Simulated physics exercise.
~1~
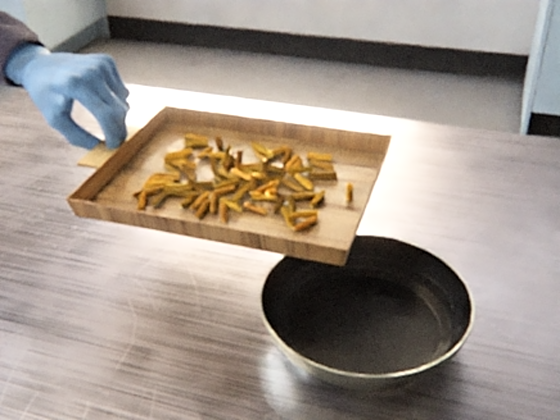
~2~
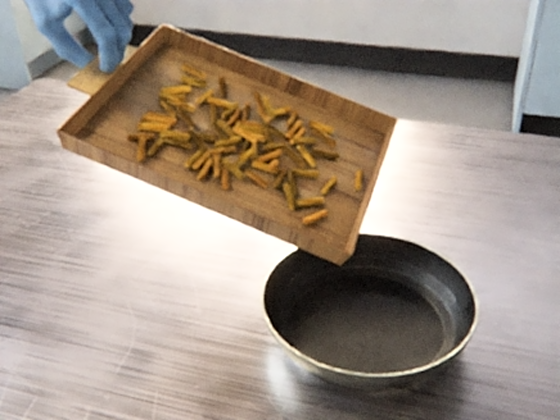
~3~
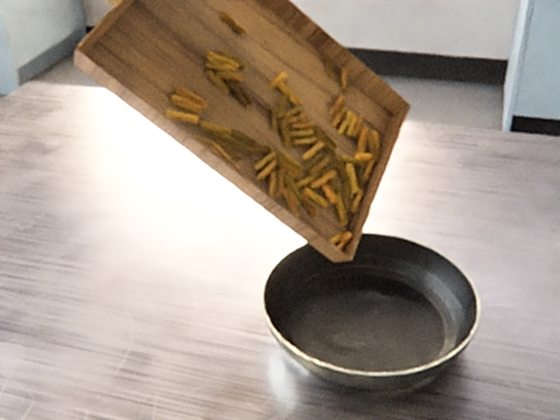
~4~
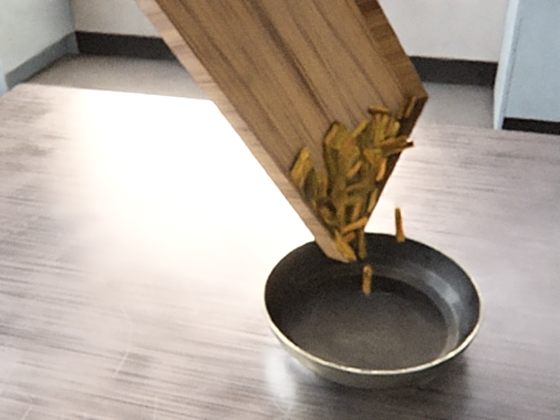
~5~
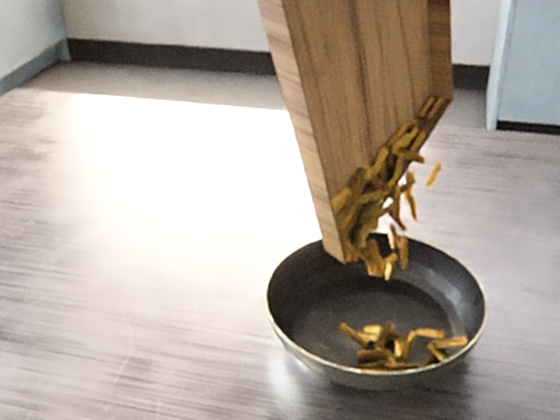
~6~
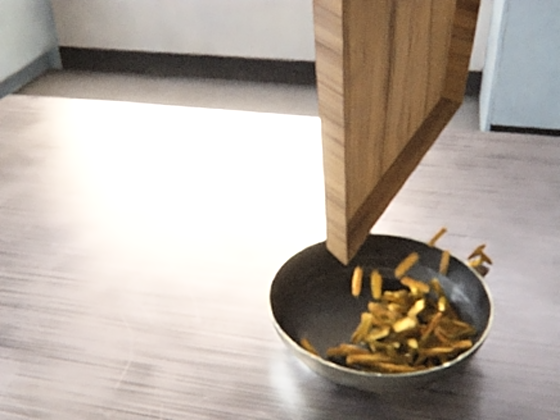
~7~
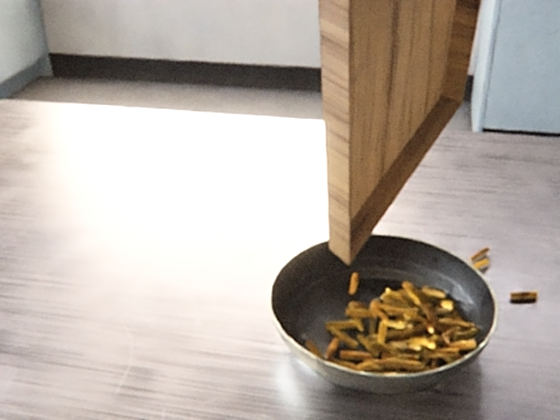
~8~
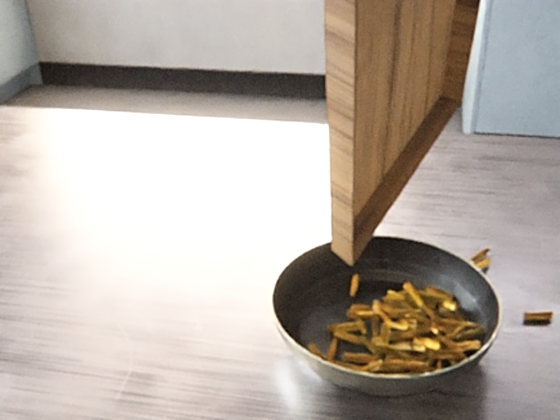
A wooden tray of small yellow-brown pasta pieces, with a blue-gloved hand at its left end at first, tipped steeply to the right and poured them into a dark round pan, where nearly all settled while a few landed on the table beside it.
